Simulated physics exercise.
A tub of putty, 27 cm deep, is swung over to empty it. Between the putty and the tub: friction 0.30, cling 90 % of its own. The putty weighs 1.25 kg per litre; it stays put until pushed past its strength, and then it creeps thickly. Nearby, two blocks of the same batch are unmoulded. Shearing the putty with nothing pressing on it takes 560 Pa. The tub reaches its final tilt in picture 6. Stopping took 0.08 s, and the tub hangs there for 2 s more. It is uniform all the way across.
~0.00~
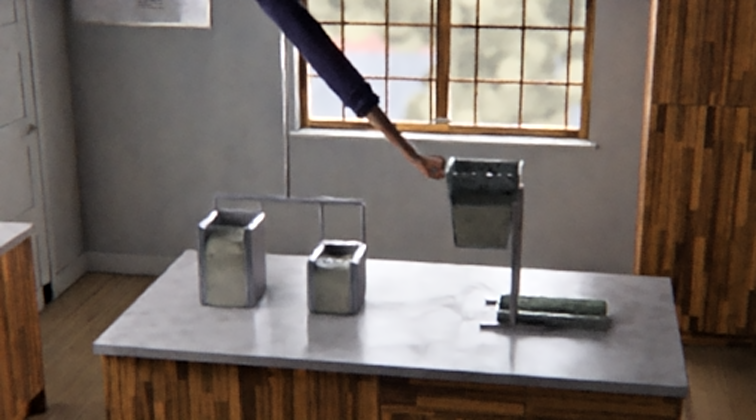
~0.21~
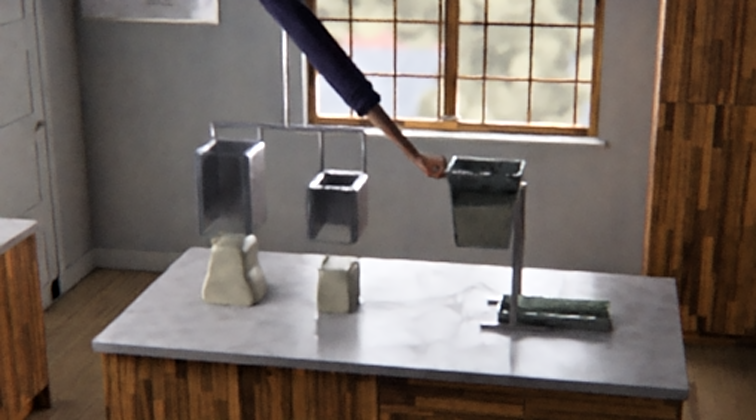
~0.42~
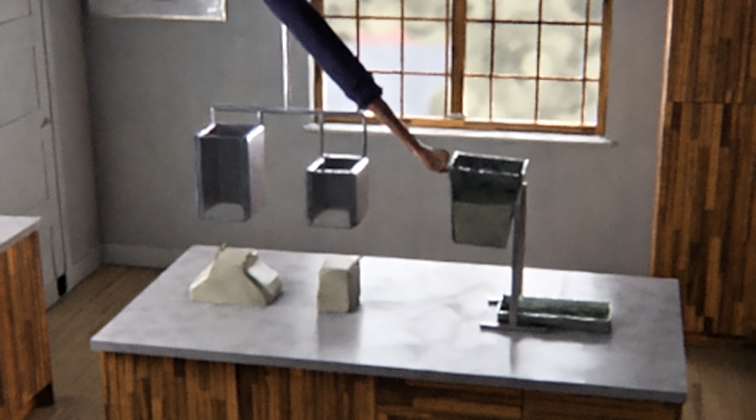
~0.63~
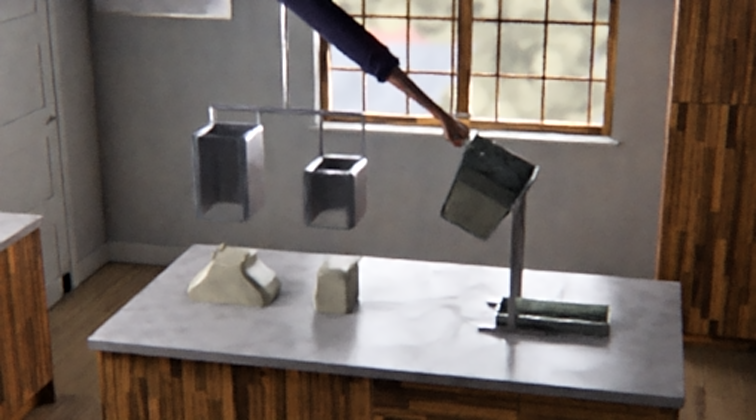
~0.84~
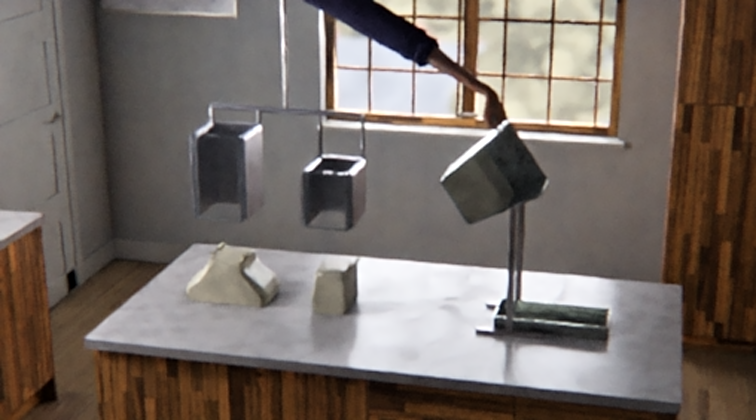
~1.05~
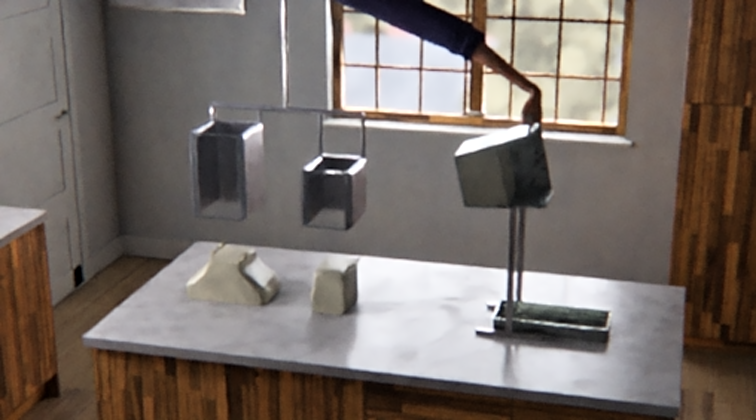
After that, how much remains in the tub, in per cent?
Roughly 100 per cent remains in the tub.
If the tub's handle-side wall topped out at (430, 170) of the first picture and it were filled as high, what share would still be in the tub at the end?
About 100 per cent.
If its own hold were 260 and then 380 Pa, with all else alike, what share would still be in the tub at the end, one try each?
In turn about 100 %, 100 %.
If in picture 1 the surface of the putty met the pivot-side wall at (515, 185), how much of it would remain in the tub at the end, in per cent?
100 %.
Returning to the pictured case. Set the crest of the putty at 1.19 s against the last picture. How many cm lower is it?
Roughly 0 cm.
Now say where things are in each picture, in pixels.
Handle-side rim at (448, 172), tilt 0 degrees; crest of the putty at (508, 209); block heights 27 cm, 17 cm (left to right), in the first picture.
Handle-side rim at (449, 171), tilt 0 degrees; crest of the putty at (509, 209); block heights 23 cm, 17 cm (left to right), in the second picture.
Handle-side rim at (451, 167), tilt 4 degrees; crest of the putty at (457, 203); block heights 17 cm, 16 cm (left to right), in the third picture.
Handle-side rim at (469, 146), tilt 27 degrees; crest of the putty at (456, 181); block heights 17 cm, 16 cm (left to right), in the fourth picture.
Handle-side rim at (502, 134), tilt 55 degrees; crest of the putty at (472, 159); block heights 17 cm, 16 cm (left to right), in the fifth picture.
Handle-side rim at (533, 136), tilt 78 degrees; crest of the putty at (497, 149); block heights 17 cm, 16 cm (left to right), in the sixth picture.
After 1.19 s, the tub is at 78 degrees and holds 100 %.
After 1.36 s, the tub is at 78 degrees and holds 100 %.
After 1.53 s, the tub is at 78 degrees and holds 100 %.
After 1.70 s, the tub is at 78 degrees and holds 100 %.
After 3.05 s, the tub is at 78 degrees and holds 100 %.
